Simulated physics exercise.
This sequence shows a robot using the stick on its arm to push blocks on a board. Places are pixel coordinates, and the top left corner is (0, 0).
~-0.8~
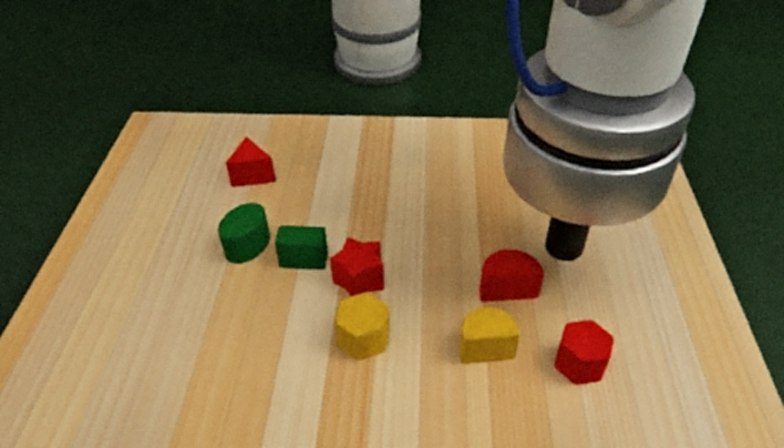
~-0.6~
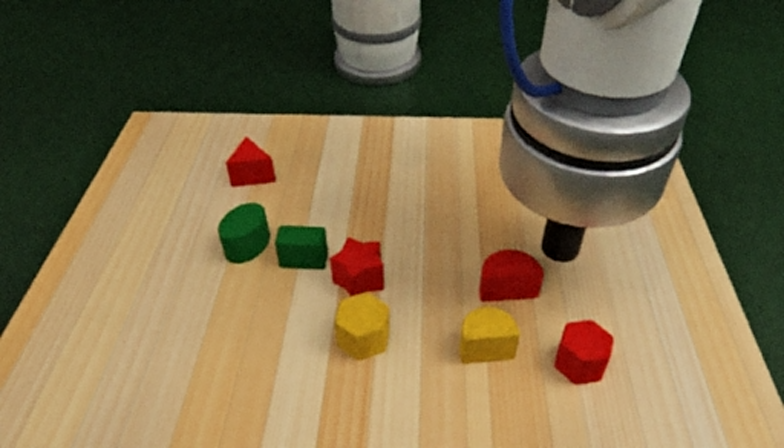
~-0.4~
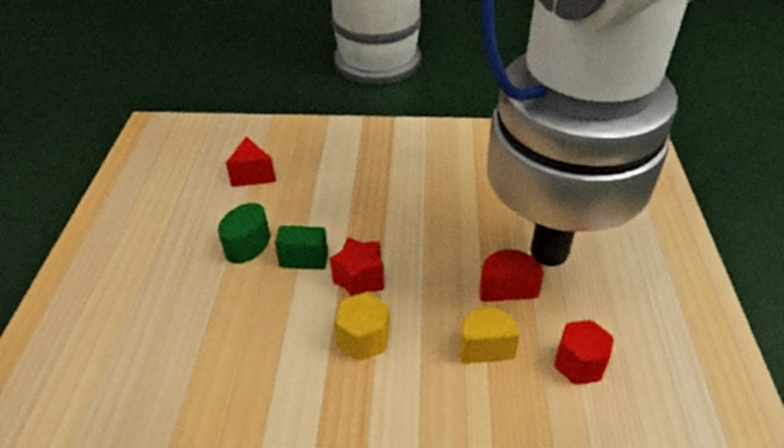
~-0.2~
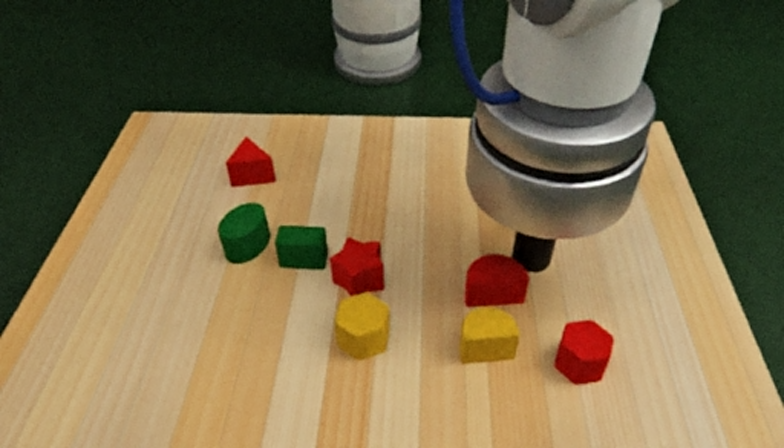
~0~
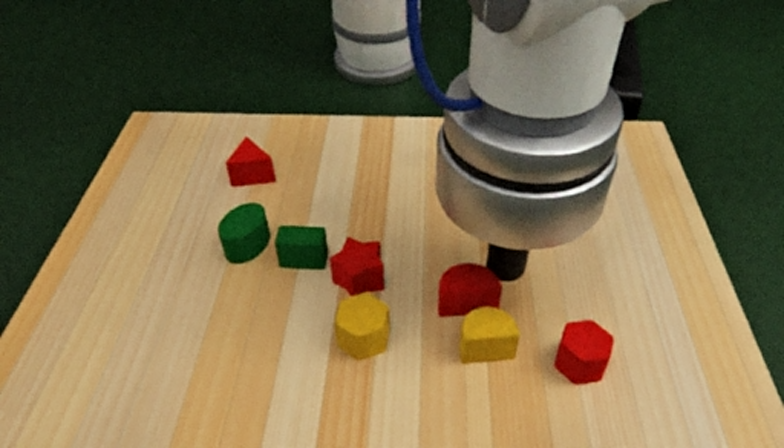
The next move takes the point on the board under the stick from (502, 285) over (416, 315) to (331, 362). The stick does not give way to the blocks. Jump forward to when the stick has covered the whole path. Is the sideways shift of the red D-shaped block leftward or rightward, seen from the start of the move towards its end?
To the path's left.
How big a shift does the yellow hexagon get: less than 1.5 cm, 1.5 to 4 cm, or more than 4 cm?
Covers over 4 cm.
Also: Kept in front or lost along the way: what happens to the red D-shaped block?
Ahead.
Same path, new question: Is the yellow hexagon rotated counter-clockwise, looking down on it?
No, it doesn't check out.
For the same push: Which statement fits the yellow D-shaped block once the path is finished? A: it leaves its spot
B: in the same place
The correct letter is B.
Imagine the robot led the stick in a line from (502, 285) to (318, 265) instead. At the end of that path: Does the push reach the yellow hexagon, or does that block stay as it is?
It keeps its spot.
On the path given first. One third of the way, stick at (446, 289); yellow hexagon at (349, 317); red D-shaped block at (407, 300).
Two thirds of the way, stick at (383, 312); yellow hexagon at (292, 337), turned 75° clockwise; red D-shaped block at (348, 335), turned 35° anticlockwise.
At the end, stick at (328, 347); yellow hexagon at (267, 348), turned 125° clockwise; red D-shaped block at (303, 381), turned 50° anticlockwise; yellow D-shaped block still.
